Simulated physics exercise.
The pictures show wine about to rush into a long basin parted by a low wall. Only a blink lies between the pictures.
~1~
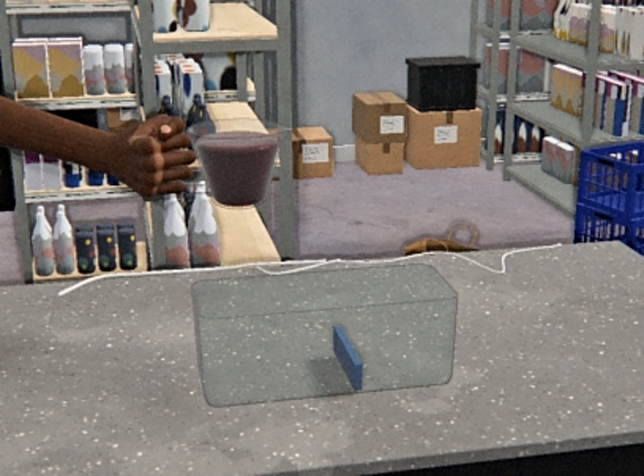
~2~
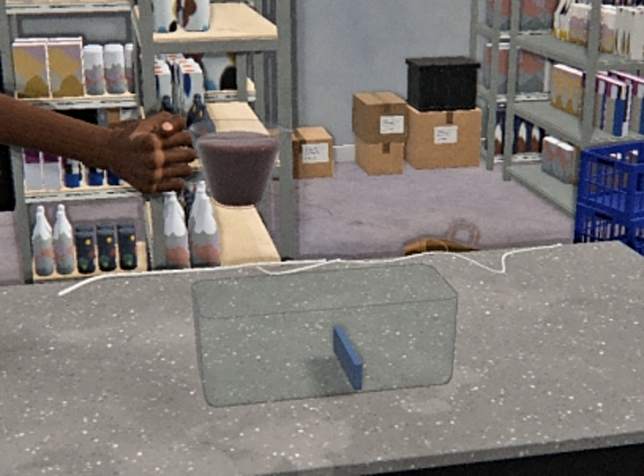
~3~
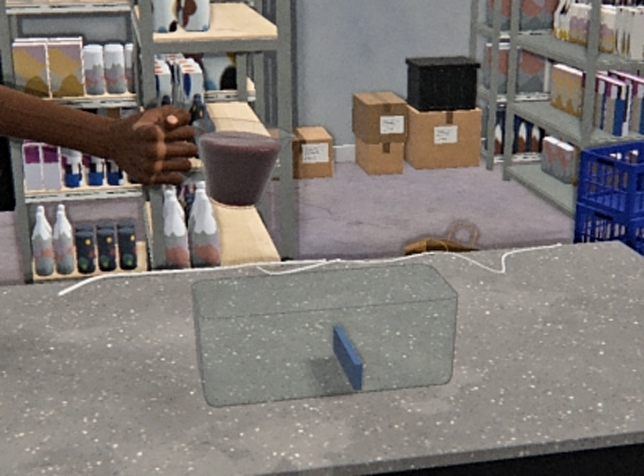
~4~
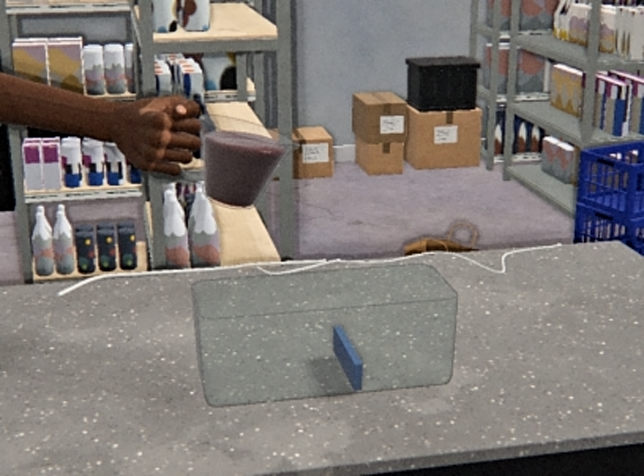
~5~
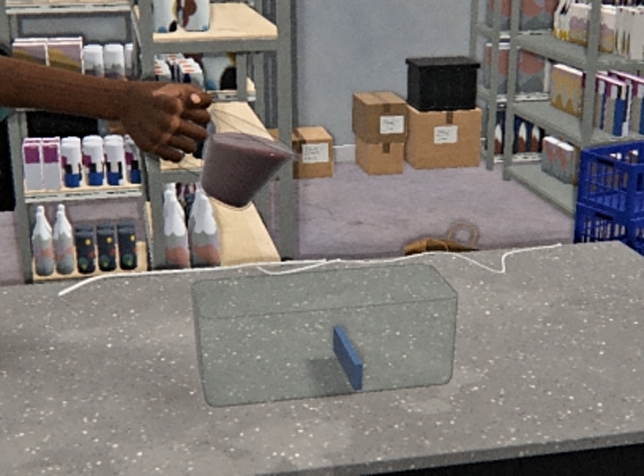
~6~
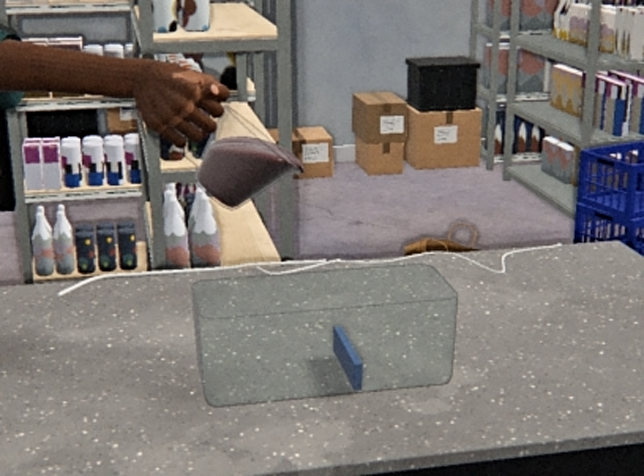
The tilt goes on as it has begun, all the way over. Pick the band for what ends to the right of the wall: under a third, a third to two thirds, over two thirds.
The share right of the wall is less than a third.
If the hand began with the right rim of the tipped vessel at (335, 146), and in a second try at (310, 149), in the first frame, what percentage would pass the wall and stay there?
Roughly 55 per cent, and 35 per cent.
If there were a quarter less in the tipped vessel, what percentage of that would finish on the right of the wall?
Some 10 per cent.
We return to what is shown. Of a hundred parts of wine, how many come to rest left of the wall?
About 70 per cent.
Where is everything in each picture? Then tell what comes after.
It leans 0°; its right rim is at (292, 127); the wine meets the walls at (194, 142) and (280, 137); the long basin's rim runs from (196, 301) to (445, 281); the wall's top is at (347, 346), in the first picture.
It leans 2°; its right rim is at (293, 129); the wine meets the walls at (195, 141) and (280, 138), in the second picture.
It leans 8°; its right rim is at (296, 135); the wine meets the walls at (198, 138) and (282, 141), in the third picture.
It leans 17°; its right rim is at (300, 144); the wine meets the walls at (202, 135) and (287, 144), in the fourth picture.
It leans 28°; its right rim is at (303, 157); the wine meets the walls at (208, 136) and (295, 151), in the fifth picture.
It leans 42°; its right rim is at (302, 172); the wine meets the walls at (205, 151) and (295, 160); 3 per cent is over the edge, in the sixth picture.
A moment on, the tilt is 117° and 16 per cent is still to pour, 30 is left of the wall and 13 right of it.
Next, the tilt is 120° and 0 per cent is still to pour, 76 is left of the wall and 19 right of it.
Then the tilt is 120° and 0 per cent is still to pour, 71 is left of the wall and 25 right of it.
Later the tilt is 120° and 0 per cent is still to pour, 71 is left of the wall and 26 right of it.
In the end 71 per cent lies left of the wall, 26 right of it and 3 outside.
